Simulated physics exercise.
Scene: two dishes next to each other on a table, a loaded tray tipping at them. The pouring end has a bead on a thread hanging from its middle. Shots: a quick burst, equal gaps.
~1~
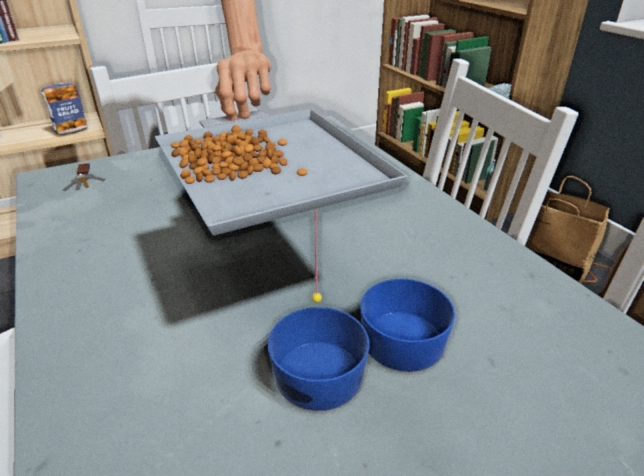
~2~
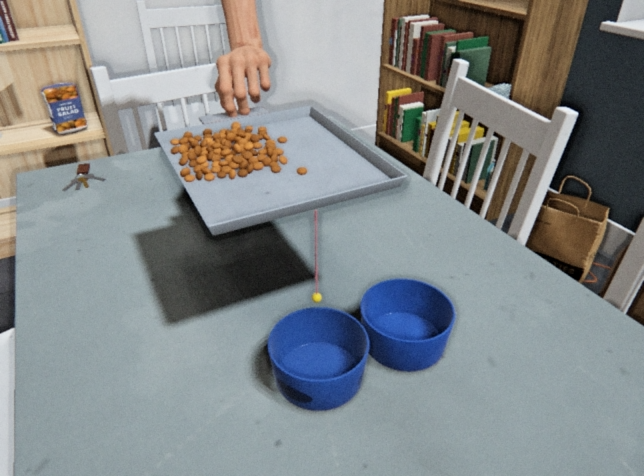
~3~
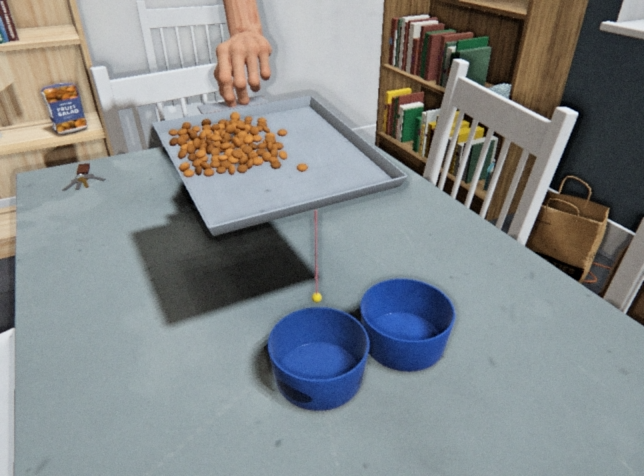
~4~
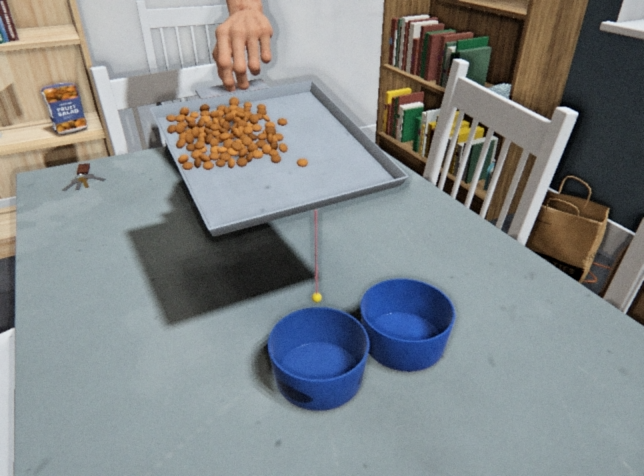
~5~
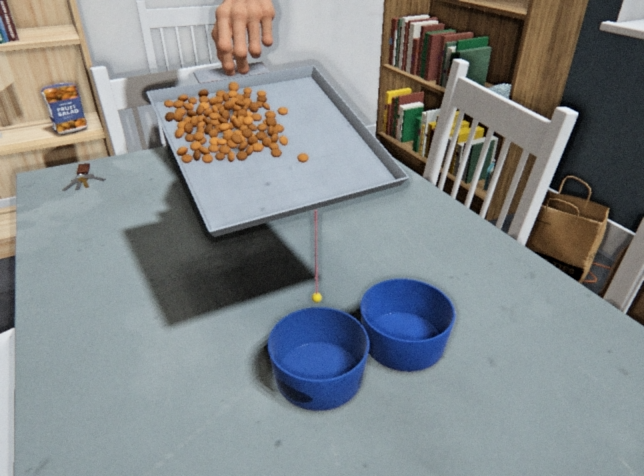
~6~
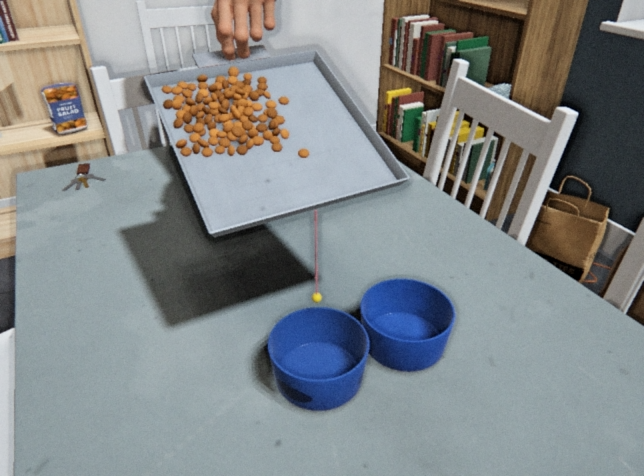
A hand raised the far end of a gray tray of brown kibble, tilting it steadily toward two blue bowls on the table, while the pieces stayed bunched near the top.
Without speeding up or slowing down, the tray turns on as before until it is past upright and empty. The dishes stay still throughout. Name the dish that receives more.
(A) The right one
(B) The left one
(B) The left one.
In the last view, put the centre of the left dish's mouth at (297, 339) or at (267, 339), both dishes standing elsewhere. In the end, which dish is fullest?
The first time the left-side one comes out ahead, then the left-side one the second time.
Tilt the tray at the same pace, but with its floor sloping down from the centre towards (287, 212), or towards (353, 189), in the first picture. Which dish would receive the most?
The leftmost dish; the rightmost dish.
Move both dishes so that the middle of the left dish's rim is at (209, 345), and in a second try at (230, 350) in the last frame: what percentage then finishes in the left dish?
That makes 10 per cent, followed by 20 per cent.
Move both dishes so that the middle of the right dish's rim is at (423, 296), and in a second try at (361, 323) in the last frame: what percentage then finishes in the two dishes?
Roughly 30 per cent the first time and 70 per cent the second.
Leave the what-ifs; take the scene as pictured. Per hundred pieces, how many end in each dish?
Result - left dish: 50 %; right dish: 0 %.
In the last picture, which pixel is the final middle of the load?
The centre comes to rest close to (319, 393).
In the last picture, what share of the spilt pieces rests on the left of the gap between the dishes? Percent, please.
Close to 70 per cent.
Just after the last frame, tray tipped steeply; the larger part on the tray; roughly a quarter in the air.
A moment on, tray tipped past a quarter turn; about a tenth on the tray; roughly a third in the left dish; just a few in the right dish; roughly half outside both; about a tenth in the air.
Further on, tray tipped past a quarter turn; roughly half in the left dish; just a few in the right dish; roughly half outside both.
When it is over, tray tipped past a quarter turn; roughly half in the left dish; just a few in the right dish; roughly half outside both.
